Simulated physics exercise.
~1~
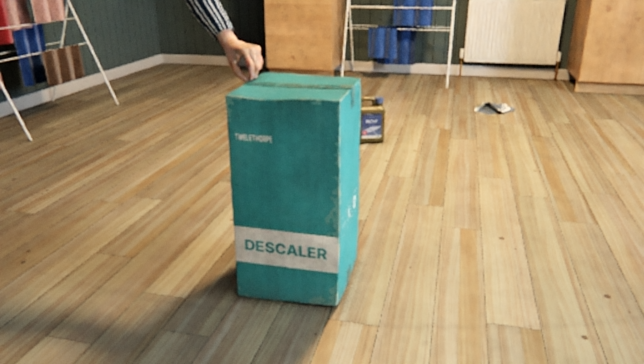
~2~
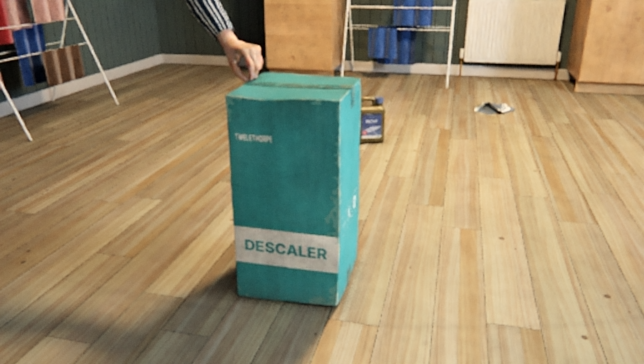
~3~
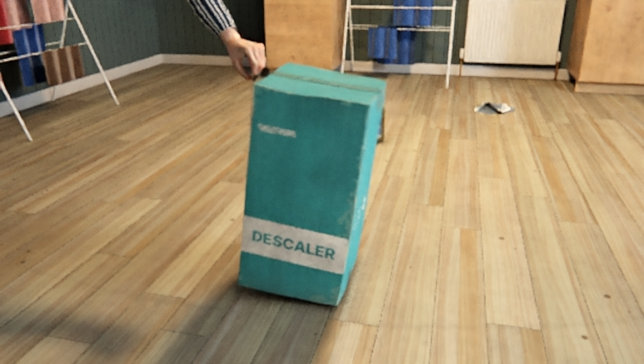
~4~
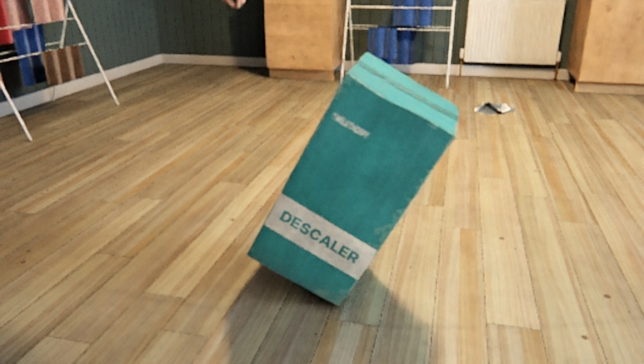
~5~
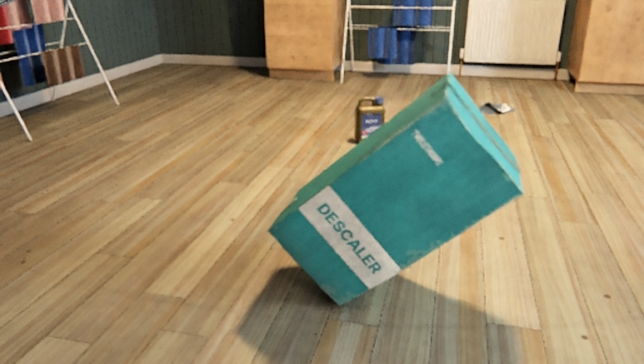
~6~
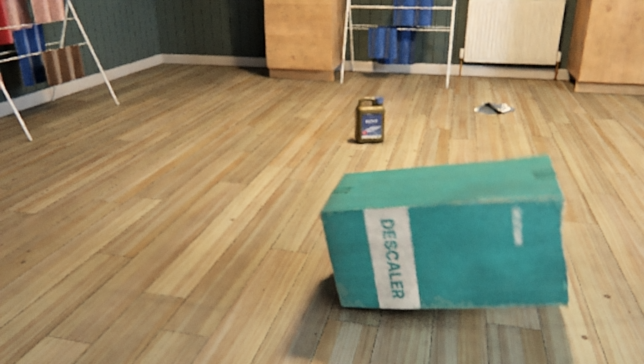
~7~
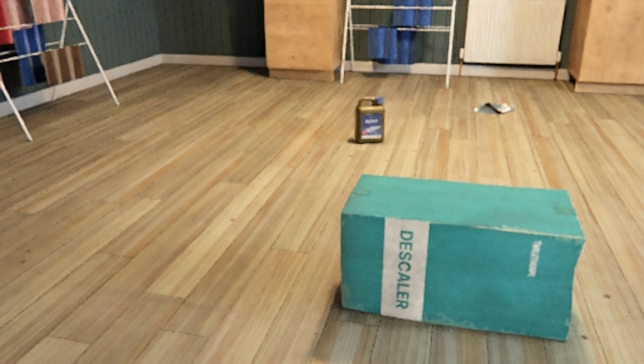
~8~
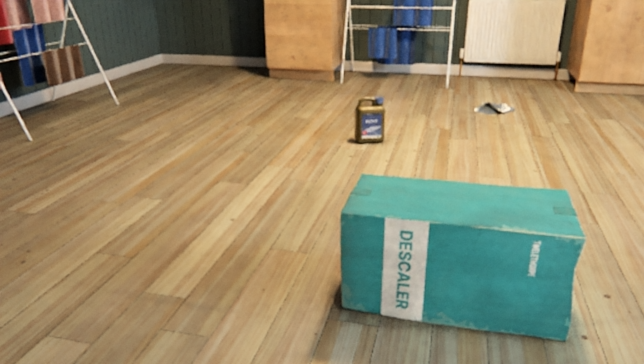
A tall turquoise box tips to the right from a hand and lands on its side.
